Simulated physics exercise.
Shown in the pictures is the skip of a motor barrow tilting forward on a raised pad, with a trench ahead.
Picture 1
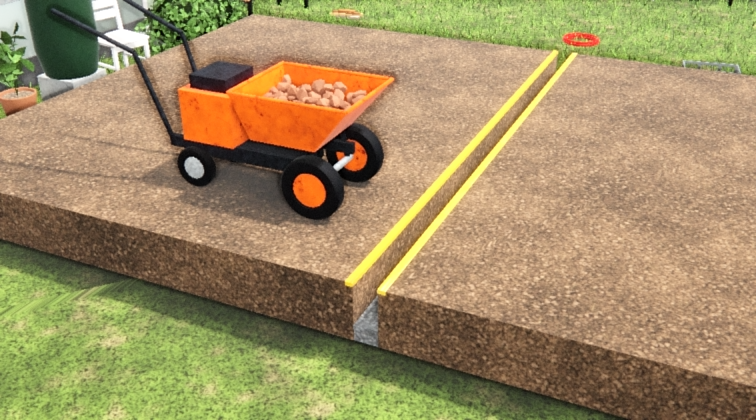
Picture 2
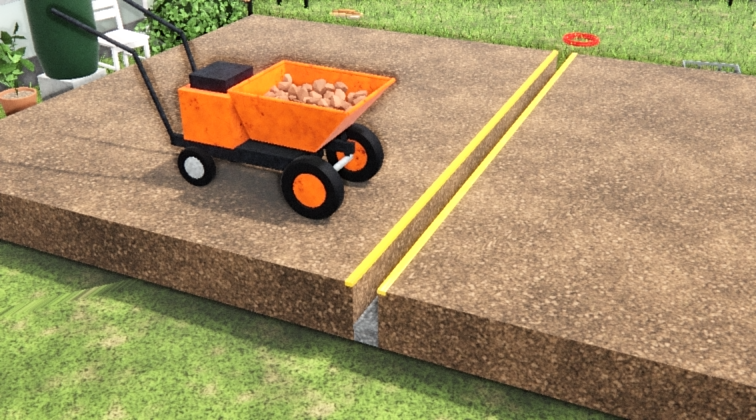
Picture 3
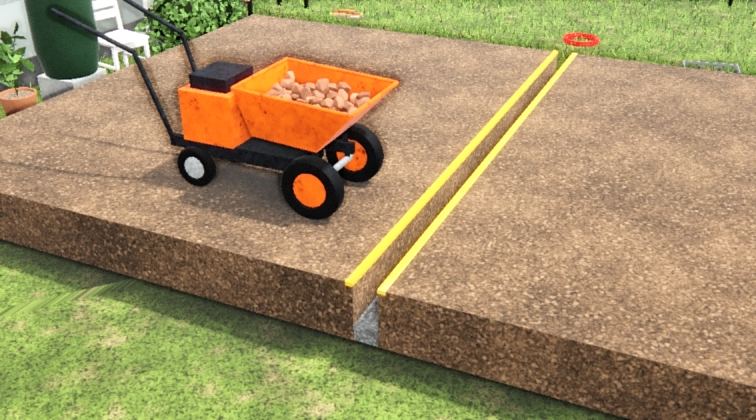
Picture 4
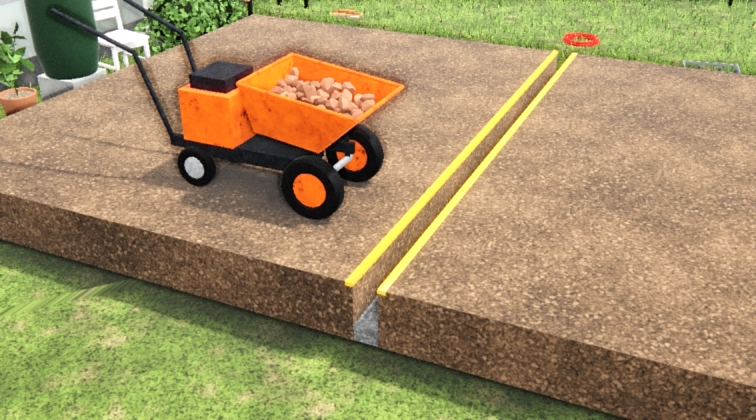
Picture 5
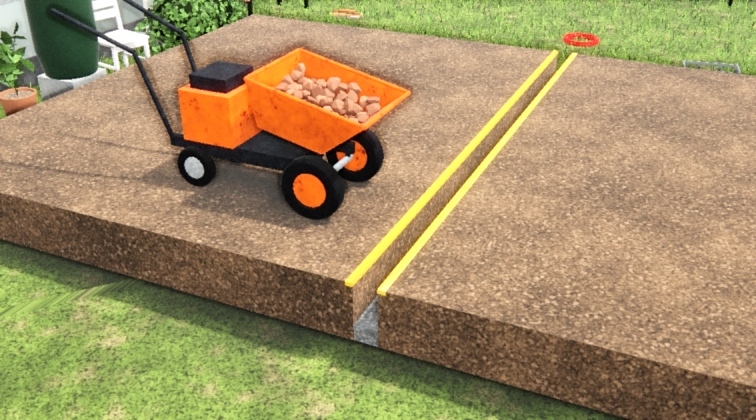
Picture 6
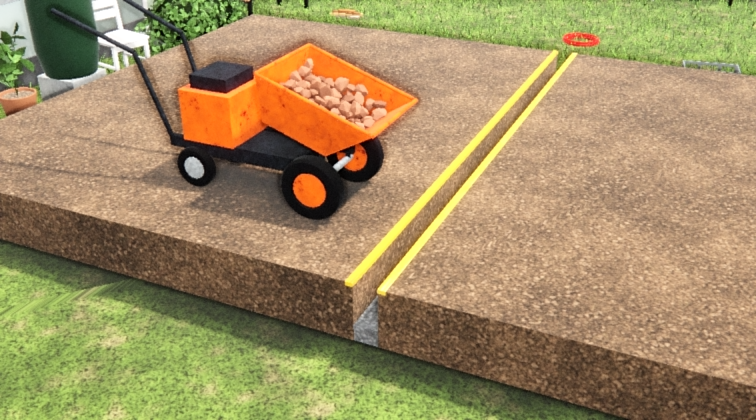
Orange skip of a motor barrow loaded with rubble tilting gradually forward on a raised brown pad beside a yellow-edged trench.
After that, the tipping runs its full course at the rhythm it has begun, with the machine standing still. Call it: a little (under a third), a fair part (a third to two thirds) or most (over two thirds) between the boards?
A fair part.
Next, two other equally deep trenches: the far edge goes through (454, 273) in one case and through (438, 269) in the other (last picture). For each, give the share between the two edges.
Roughly 100 percent first and 100 percent second.
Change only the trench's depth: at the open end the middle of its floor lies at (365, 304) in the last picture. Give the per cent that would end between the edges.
Something close to 30 per cent.
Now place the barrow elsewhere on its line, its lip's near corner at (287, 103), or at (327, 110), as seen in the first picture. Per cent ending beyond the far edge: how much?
First position: Some 0 percent; second position: Some 20 percent.
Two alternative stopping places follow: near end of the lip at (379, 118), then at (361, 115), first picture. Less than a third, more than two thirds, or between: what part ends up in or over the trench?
At the first stop the answer is less than a third, and at the second it is less than a third.
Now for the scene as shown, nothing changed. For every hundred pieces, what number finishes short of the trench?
Share: Near 0 %.
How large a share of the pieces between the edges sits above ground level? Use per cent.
About 10 %.
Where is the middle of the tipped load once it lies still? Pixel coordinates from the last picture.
I'd put the middle somewhere around (433, 214).
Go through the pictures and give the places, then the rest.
The first picture shows lip of the skip (346, 113), level; top of the load (303, 95), lumps of rubble; first edge of the trench (374, 254); far edge (405, 261), the trench under half as wide as the skip, and about as deep as wide.
The second picture shows lip of the skip (347, 114), level; top of the load (303, 95).
The third picture shows lip of the skip (351, 117), tipped barely; top of the load (295, 99).
The fourth picture shows lip of the skip (357, 121), tipped a little; top of the load (299, 97).
The fifth picture shows lip of the skip (364, 128), tipped a little; top of the load (300, 90).
The sixth picture shows lip of the skip (372, 136), tipped clearly; top of the load (301, 87); first edge of the trench (374, 254); far edge (405, 261).
Just after the last frame, skip tipped steeply; every one in the skip.
A moment on, skip tipped right over; almost all in the skip; about a tenth in or heaped over the trench; just a few beyond it.
Further on, skip tipped right over; roughly a third in the skip; roughly a quarter in or heaped over the trench; roughly a third beyond it.
When it is over, skip tipped right over; about a tenth in the skip; roughly half in or heaped over the trench; roughly a third beyond it.
